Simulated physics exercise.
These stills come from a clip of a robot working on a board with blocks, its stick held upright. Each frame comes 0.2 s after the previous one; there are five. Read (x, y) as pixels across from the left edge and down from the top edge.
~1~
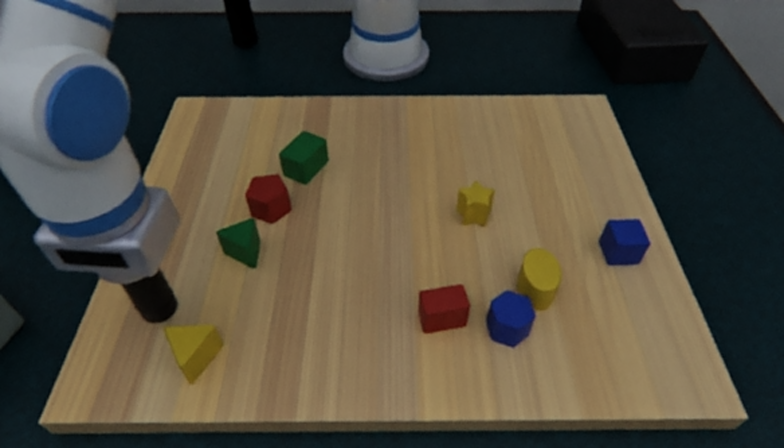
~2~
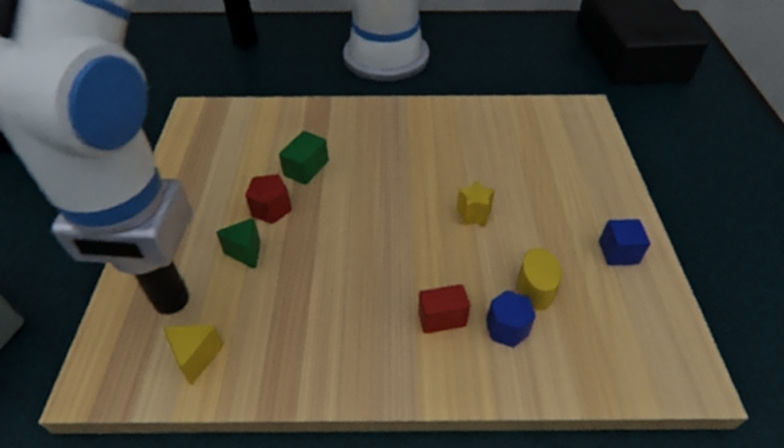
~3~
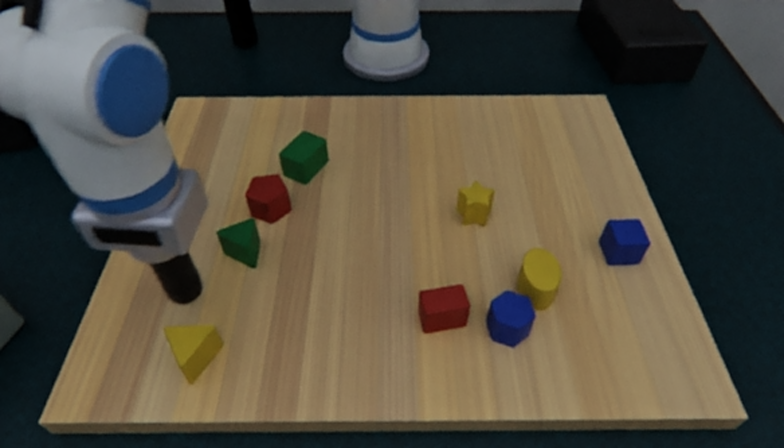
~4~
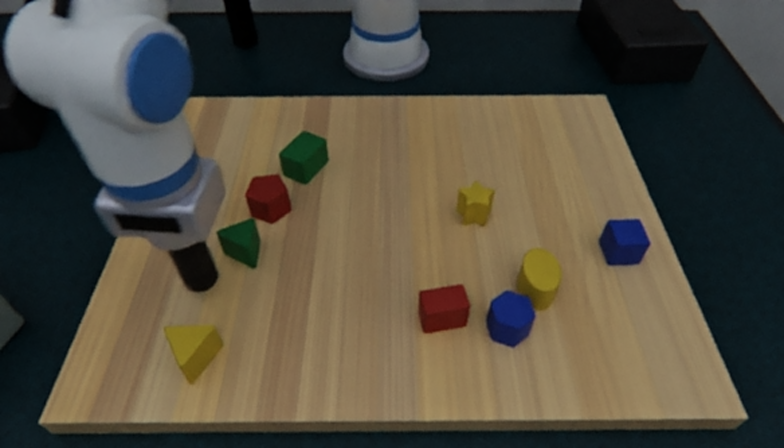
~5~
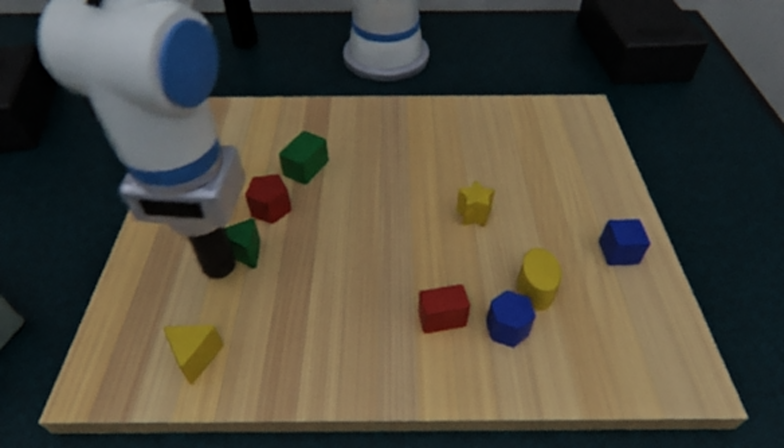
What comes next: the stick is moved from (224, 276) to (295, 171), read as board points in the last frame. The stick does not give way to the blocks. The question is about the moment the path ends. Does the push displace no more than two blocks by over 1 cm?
No, it doesn't check out.
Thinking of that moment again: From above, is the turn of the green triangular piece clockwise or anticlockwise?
If we look at it from overhead, the green triangular piece pivots clockwise.
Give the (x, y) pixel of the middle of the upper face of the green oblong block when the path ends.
(338, 114)
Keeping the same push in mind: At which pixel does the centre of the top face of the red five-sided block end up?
The answer is (312, 132).
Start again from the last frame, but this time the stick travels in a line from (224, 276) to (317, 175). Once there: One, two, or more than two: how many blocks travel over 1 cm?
Three or more blocks move.
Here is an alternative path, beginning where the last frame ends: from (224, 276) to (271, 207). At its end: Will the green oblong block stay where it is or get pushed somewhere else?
That block gets shifted.
The first path, step by step. One third of the way, stick (249, 228); green triangular piece (271, 205), turned 25° clockwise; red five-sided block (271, 183), turned 25° anticlockwise.
Two thirds of the way, stick (272, 192); green triangular piece (296, 185), turned 60° clockwise; red five-sided block (290, 159), turned 30° anticlockwise; green oblong block (312, 136).
At the end, stick (293, 161); yellow triangular piece in place; green triangular piece (298, 183), turned 75° clockwise; red five-sided block (312, 132), turned 20° anticlockwise; green oblong block (338, 114), turned 15° clockwise.
